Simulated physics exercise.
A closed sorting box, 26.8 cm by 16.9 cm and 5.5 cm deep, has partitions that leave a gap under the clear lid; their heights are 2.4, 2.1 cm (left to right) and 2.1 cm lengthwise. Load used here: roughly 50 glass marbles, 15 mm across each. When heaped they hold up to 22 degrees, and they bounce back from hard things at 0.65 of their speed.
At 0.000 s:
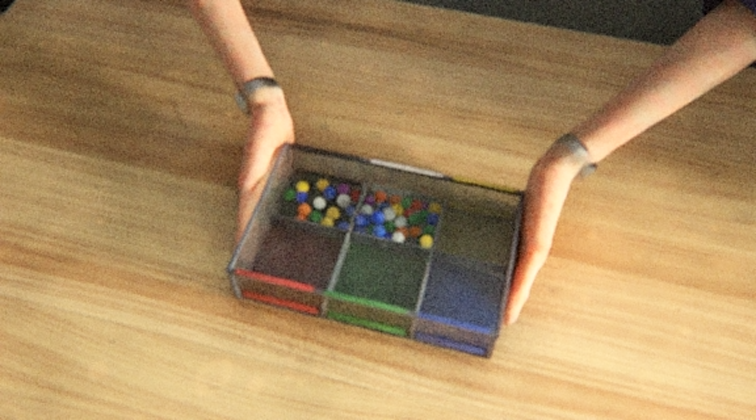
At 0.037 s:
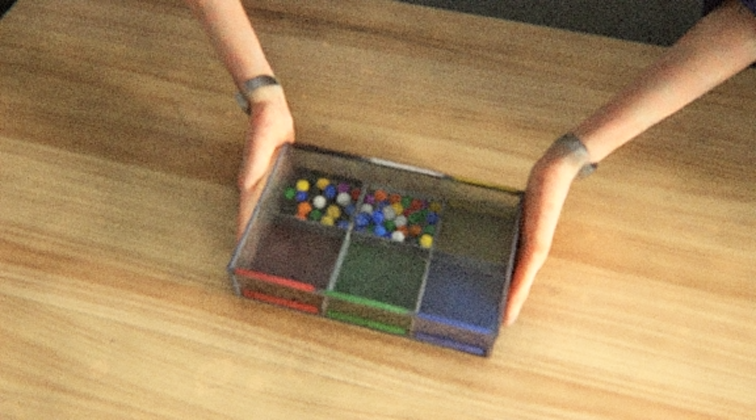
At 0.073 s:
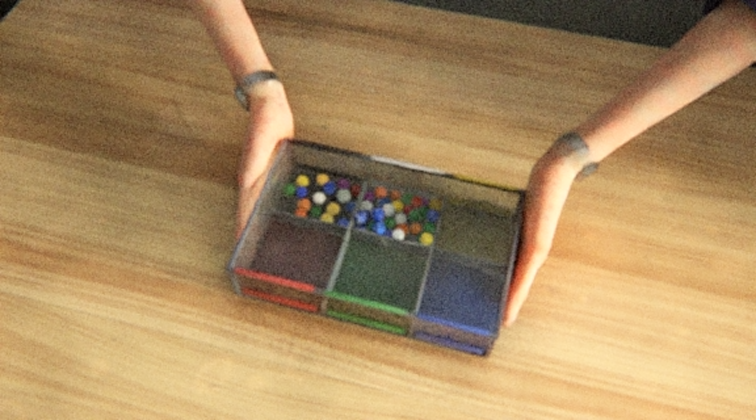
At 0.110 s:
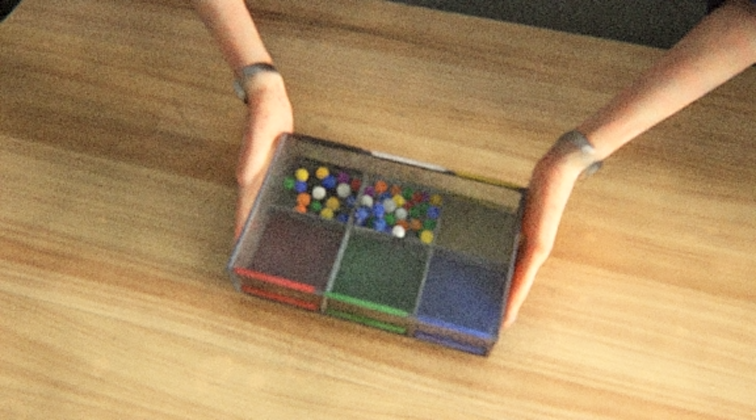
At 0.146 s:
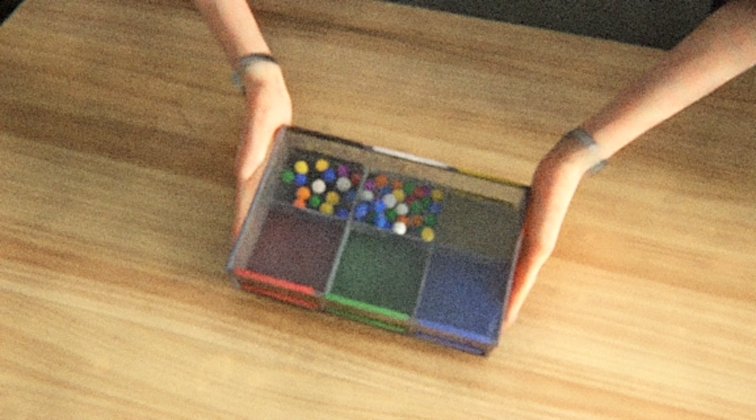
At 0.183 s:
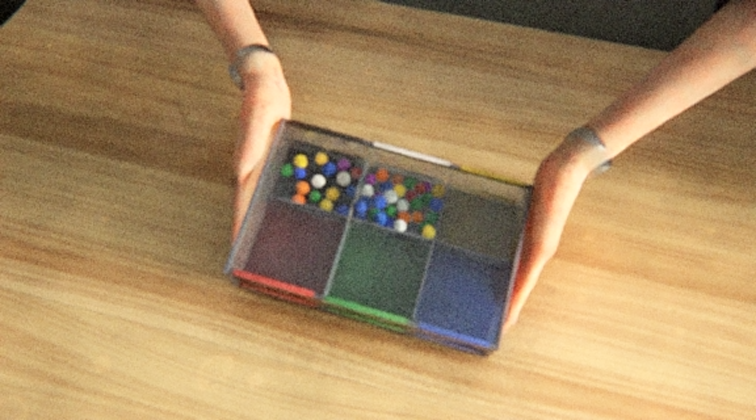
The video shows two hands holding a clear-lidded, six-compartment box above a wooden table, with colourful marbles in two far compartments, as they gradually raise its far side, tilting it slightly toward the viewer while the marbles barely shift.
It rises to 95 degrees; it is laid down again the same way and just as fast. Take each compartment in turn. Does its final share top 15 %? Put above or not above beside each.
My prediction: Red: Stays behind the line. Blue: Crosses the line. Green: Crosses the line. Yellow: Stays behind the line. White: Stays behind the line. Black: Stays behind the line.
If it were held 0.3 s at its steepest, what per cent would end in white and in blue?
Then, in per cent: White 0; blue 70.
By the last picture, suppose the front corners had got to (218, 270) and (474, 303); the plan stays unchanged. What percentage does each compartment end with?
Red 80; blue 0; green 0; yellow 0; white 0; black 20.
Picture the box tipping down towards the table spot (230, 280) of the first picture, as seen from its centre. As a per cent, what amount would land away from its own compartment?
My best guess is some 85 per cent.
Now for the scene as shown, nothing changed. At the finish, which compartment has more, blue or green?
Fuller: Blue.
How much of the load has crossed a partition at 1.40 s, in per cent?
Approx. 100 in a hundred.
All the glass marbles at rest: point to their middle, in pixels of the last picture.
Somewhere near (437, 313) in the last picture.
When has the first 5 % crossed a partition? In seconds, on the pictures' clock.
I'd put it at about 0.65 seconds on the clock.
After 0.91 s, tilt 95 degrees; red 5 %, blue 15 %, green 5 %, white 45 %, black 30 %.
Then, at 1.40 s, tilt 42 degrees; red 5 %, blue 70 %, green 25 %.
After 1.95 s, tilt 0 degrees; red 5 %, blue 70 %, green 25 %.
At rest (2.9 s), red 5 %, blue 70 %, green 25 %, yellow 0 %, white 0 %, black 0 %.
